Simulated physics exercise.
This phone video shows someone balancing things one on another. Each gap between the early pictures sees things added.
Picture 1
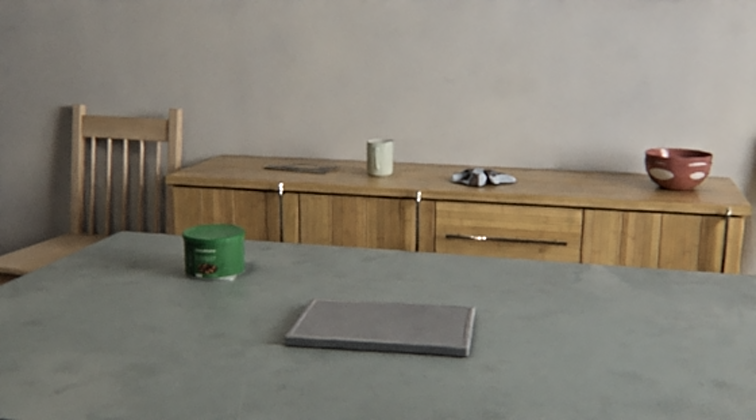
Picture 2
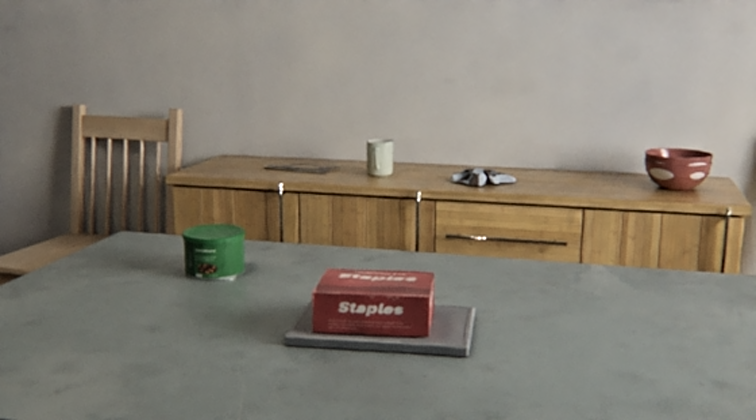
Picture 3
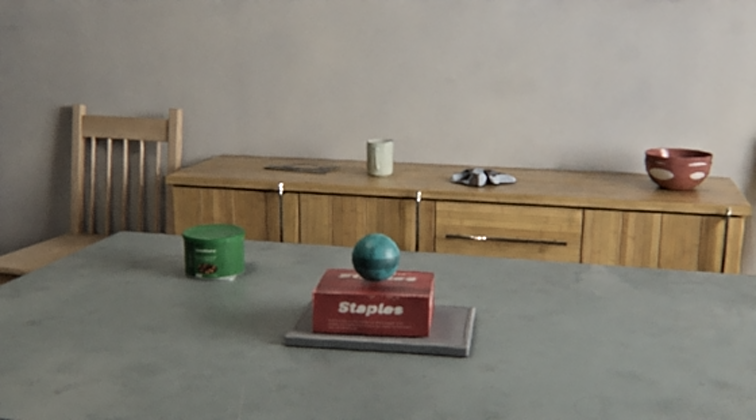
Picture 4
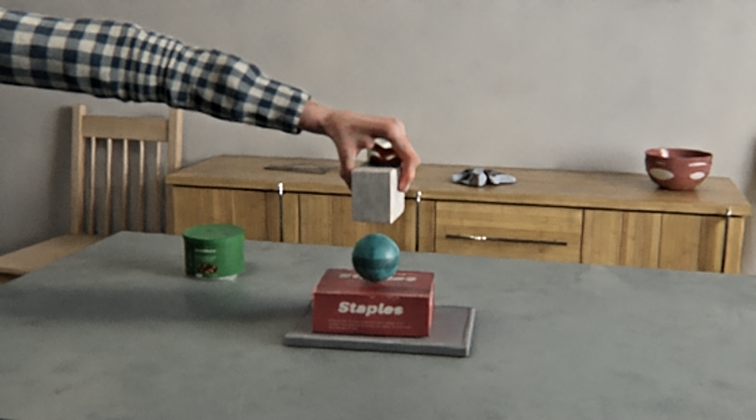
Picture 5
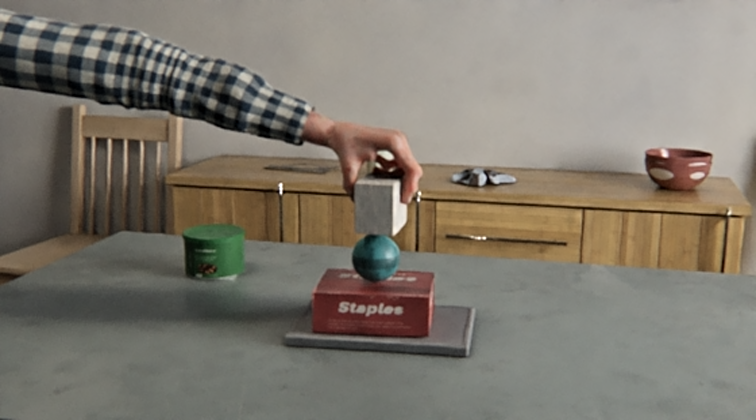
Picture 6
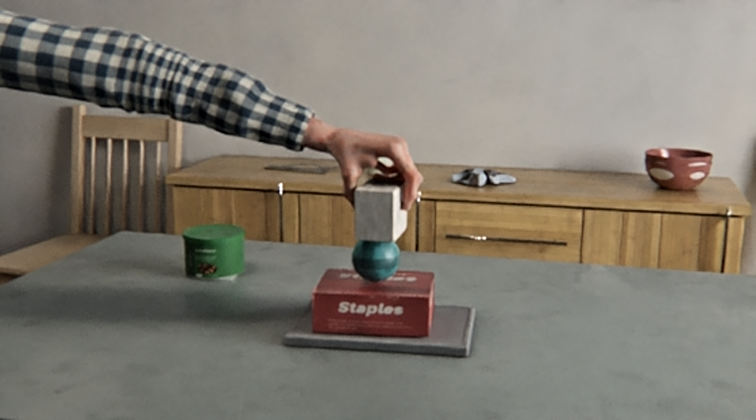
On a grey table in front of a wooden sideboard, a red Staples box appears on a flat grey slab, then a turquoise ball on top of the box. A hand in a checked sleeve reaches in from the left and lowers a pale block onto the ball, still gripping it.
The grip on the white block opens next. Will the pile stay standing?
No.
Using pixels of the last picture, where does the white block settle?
It ends up close to (549, 325).
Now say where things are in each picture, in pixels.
The last thing is not in view yet, in the first picture.
The last thing is not in view yet, in the second picture.
The last thing is not in view yet; red box (376, 301), in the third picture.
Coming down; white block (379, 192); turquoise ball (376, 258), in the fourth picture.
Coming down; white block (381, 203); red box (376, 301), in the fifth picture.
Set down, still held; white block (381, 210); turquoise ball (376, 258), in the sixth picture.
Then, 0.40 s past the last view, white block now fallen.
Then, 0.50 s past the last view, things are still on the move.
Then, 0.60 s past the last view, as before.
Finally, fallen, white block; the other 4 still in place. Final places as the last picture's camera would see them, white block near (549, 325). The pile comes apart.
